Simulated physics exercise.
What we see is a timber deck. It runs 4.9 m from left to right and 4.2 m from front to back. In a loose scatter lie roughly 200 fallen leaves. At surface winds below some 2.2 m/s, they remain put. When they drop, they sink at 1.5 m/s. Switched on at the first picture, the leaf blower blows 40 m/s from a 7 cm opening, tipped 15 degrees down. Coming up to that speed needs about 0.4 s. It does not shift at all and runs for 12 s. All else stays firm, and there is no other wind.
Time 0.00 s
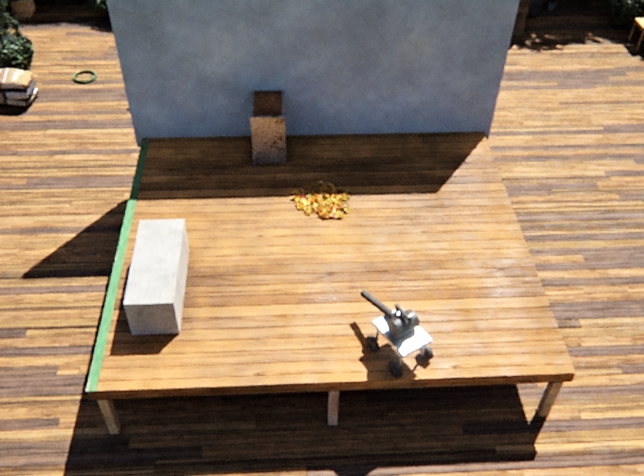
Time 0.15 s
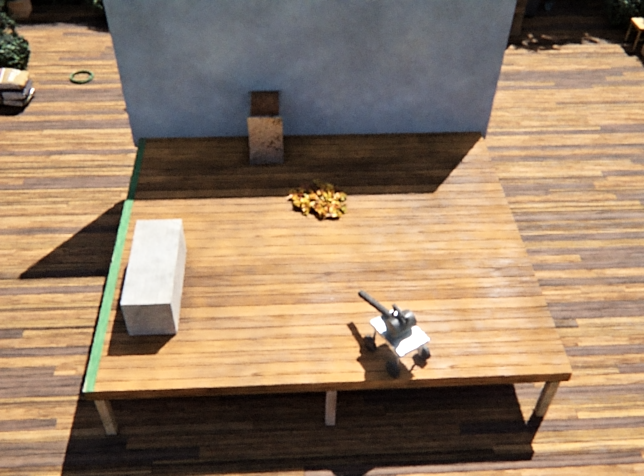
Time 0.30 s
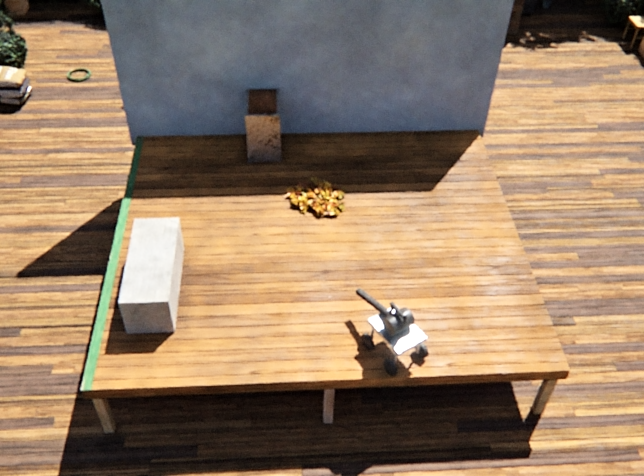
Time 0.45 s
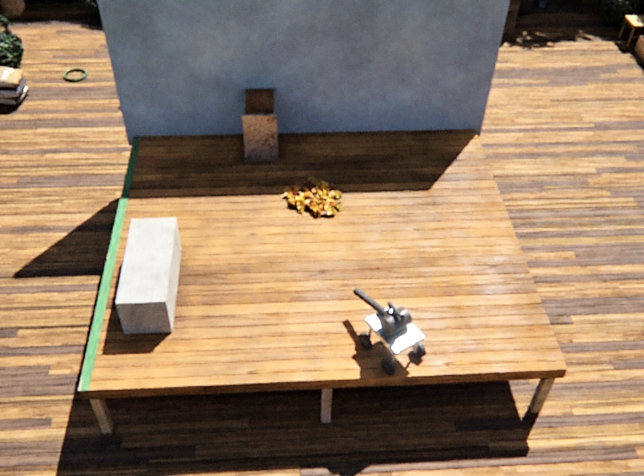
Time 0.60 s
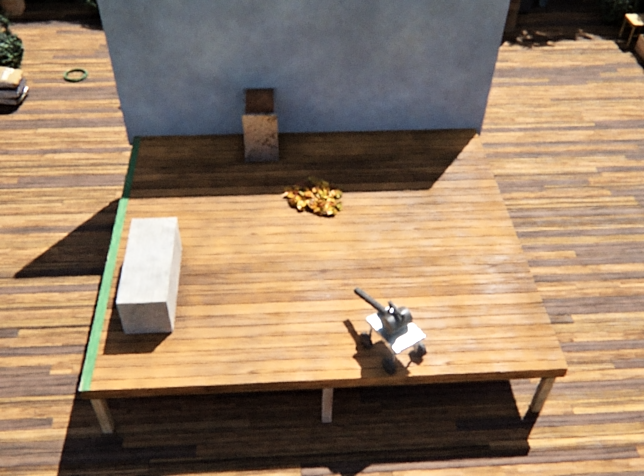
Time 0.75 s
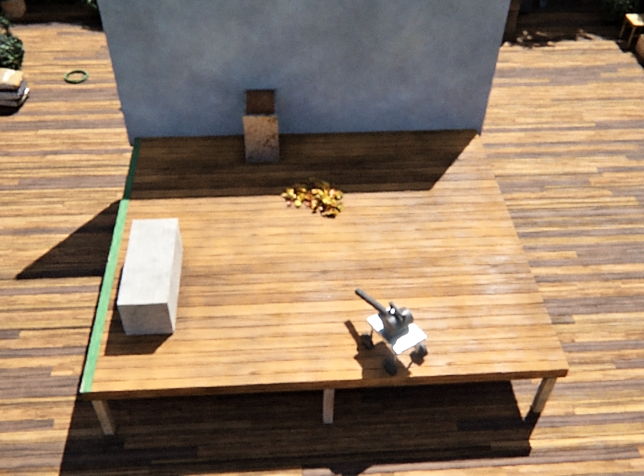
The video shows a raised timber deck with a stone seat, a planter and a wheeled leaf blower pointed towards scattered golden leaves; everything on it stays still at first, then some of the leaves shift slightly.
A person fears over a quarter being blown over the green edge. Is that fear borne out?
No.
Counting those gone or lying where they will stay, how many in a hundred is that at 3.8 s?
It comes out at some 40 %.
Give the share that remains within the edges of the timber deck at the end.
Near 100 %.
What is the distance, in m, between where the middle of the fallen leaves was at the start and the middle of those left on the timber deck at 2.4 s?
Centre shift: Near 1.0 m.
After 2.4 s, 81 % are on the move or not yet settled, 0 % are over the green edge; the middle of those still in play is near (297, 153).
After 3.8 s, 63 % are on the move or not yet settled, 2 % are over the green edge; the middle of those still in play is near (303, 145).
After 6.6 s, 45 % are on the move or not yet settled, 2 % are over the green edge; the middle of those still in play is near (305, 143).
After 12.0 s, at the end, 4 % are over the green edge; the middle of those still in play is near (305, 141).
